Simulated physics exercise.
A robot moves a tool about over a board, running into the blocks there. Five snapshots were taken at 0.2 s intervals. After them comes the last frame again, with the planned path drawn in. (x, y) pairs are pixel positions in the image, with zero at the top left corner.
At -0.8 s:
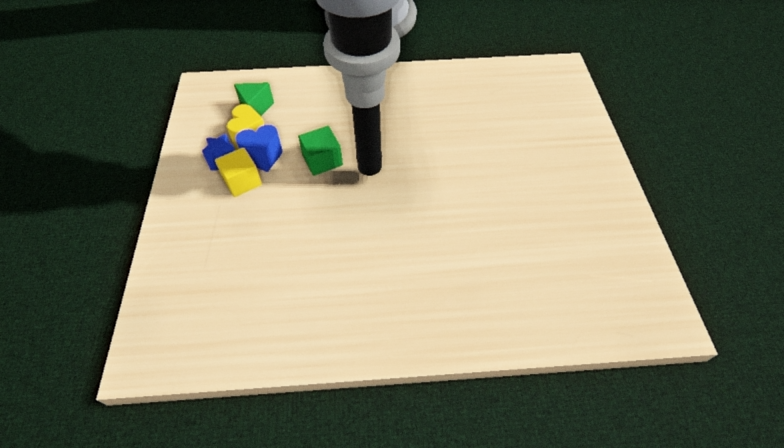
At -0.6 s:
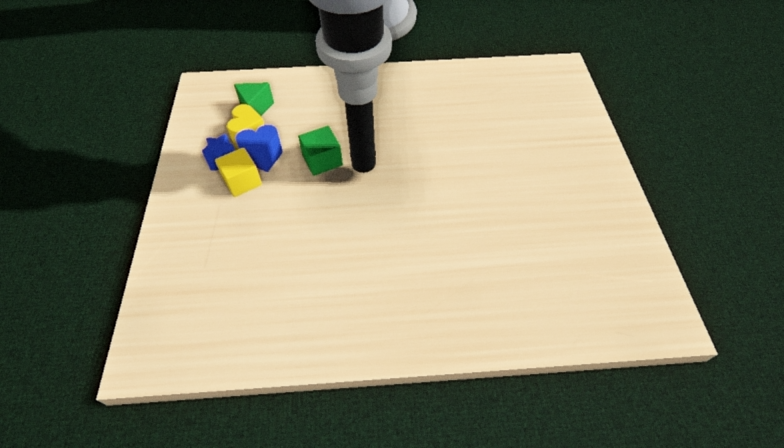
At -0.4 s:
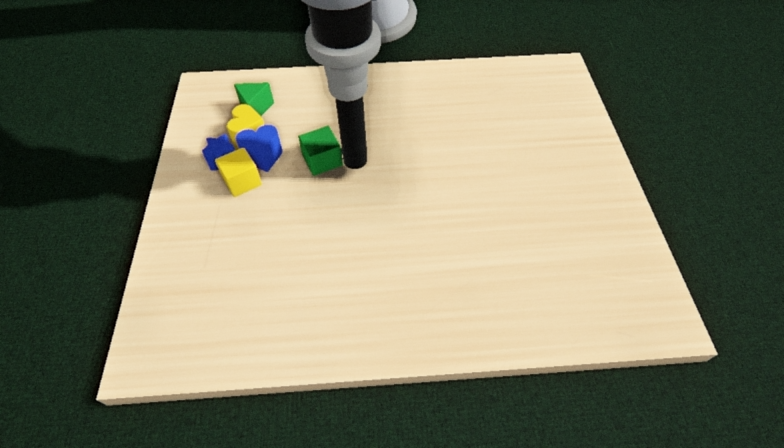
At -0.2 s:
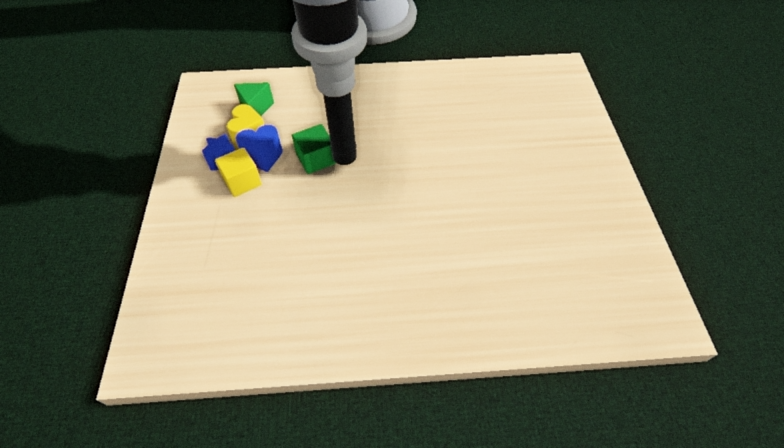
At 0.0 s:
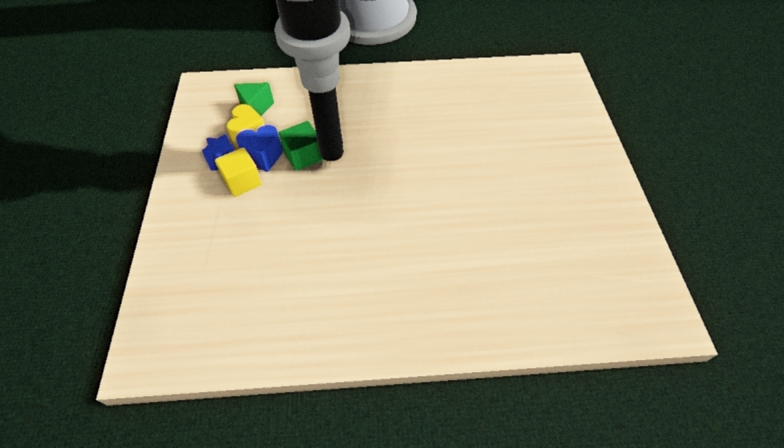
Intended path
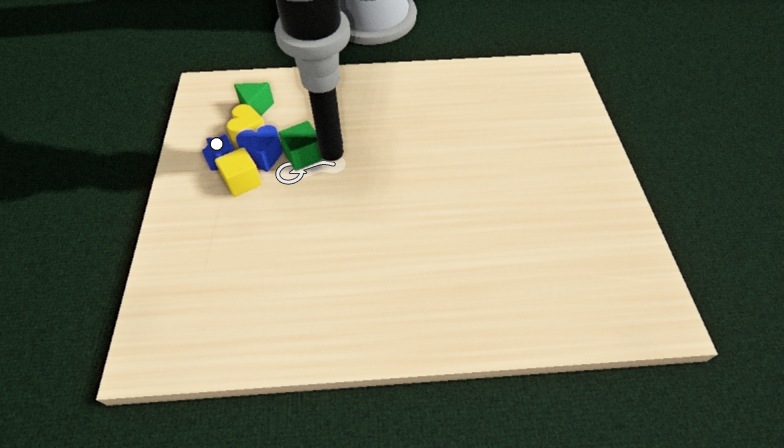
To begin with, a robot's dark tool stands on a pale board, right of a green block and a cluster of yellow, blue and green blocks. The tool moves left and slightly away until it meets the nearer green block, then pushes it left, close beside the blue heart block.
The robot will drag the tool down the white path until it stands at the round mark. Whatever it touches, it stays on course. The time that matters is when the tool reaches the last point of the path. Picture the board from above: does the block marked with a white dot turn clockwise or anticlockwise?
It spins anti-clockwise.
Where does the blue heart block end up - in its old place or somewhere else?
Shifted.
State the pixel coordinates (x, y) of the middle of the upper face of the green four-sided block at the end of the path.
Roughly at (268, 133).
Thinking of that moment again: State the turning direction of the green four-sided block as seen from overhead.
Answer: With the clock.
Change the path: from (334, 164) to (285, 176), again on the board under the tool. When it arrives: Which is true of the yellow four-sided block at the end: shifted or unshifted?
It's unmoved.
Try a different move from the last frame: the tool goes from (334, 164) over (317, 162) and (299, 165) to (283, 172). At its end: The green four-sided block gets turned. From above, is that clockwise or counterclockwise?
Answer: With the clock.
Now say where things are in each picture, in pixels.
The first frame shows lower end of the tool at (370, 168), tops of blocks, blue star block at (217, 144), yellow heart block at (243, 117), blue heart block at (257, 137), green four-sided block at (319, 140).
The second frame shows tool at (364, 165), blocks as before.
The third frame shows tool at (356, 161), blocks as before.
The fourth frame shows tool at (345, 157), green four-sided block at (313, 138).
The fifth frame shows tool at (332, 154), blue star block at (217, 144), yellow heart block at (243, 117), blue heart block at (257, 137), green four-sided block at (299, 135).
The drawn path runs from (334, 164) by way of (319, 163) and (304, 168) to (290, 173); the dot is on the blue star block.
On the path given first. Halfway along, tool at (309, 155); yellow heart block at (239, 116); blue heart block at (250, 135), turned 25° anticlockwise; green four-sided block at (283, 129), turned 25° clockwise.
At the end, tool at (287, 162); blue star block at (208, 144), turned 20° anticlockwise; yellow heart block at (232, 111); blue heart block at (236, 131); green four-sided block at (268, 133), turned 50° clockwise.
